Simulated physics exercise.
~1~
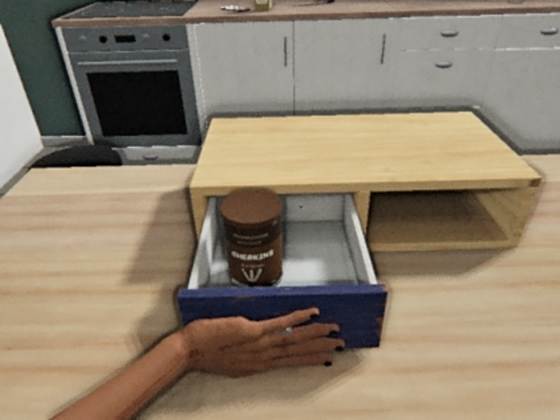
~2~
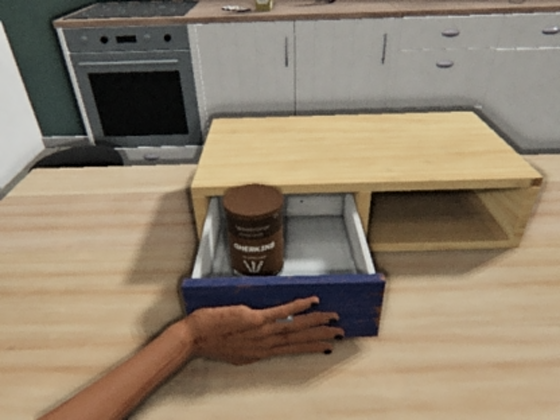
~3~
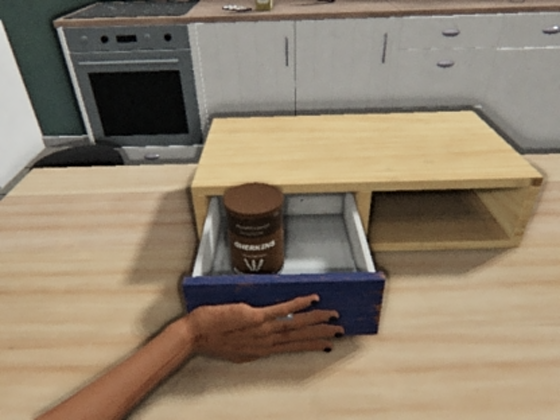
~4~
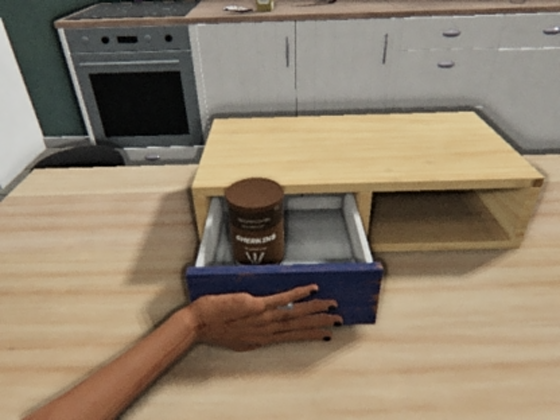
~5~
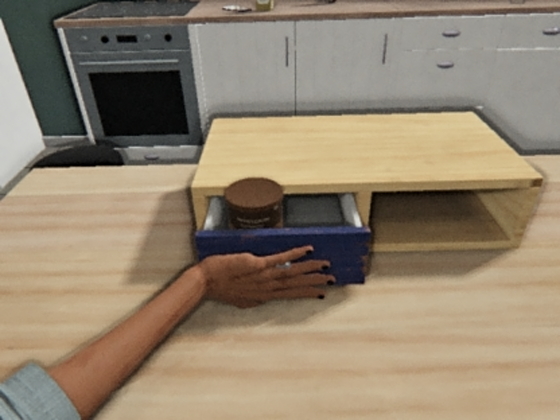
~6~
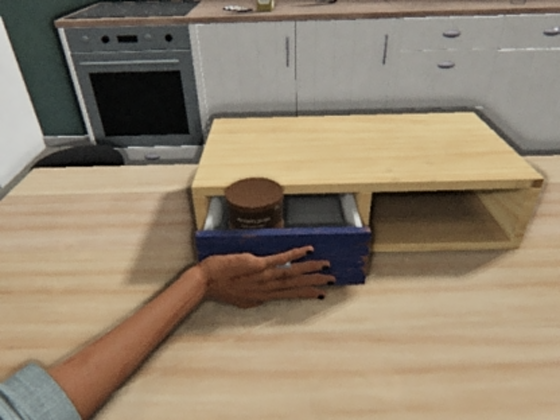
The clip opens on a light wooden chest sitting on a wooden tabletop, with its blue-fronted drawer open on the left and a brown pot standing upright inside. Beside the drawer is an empty open compartment, and a kitchen with an oven and pale cabinets lies beyond. A hand reaching in from the lower left rests against the drawer front and pushes it slowly inward. The drawer slides toward the chest, carrying the upright pot with it. It then stops partway in, still ajar, with the hand at its front and the pot's lid showing above it.
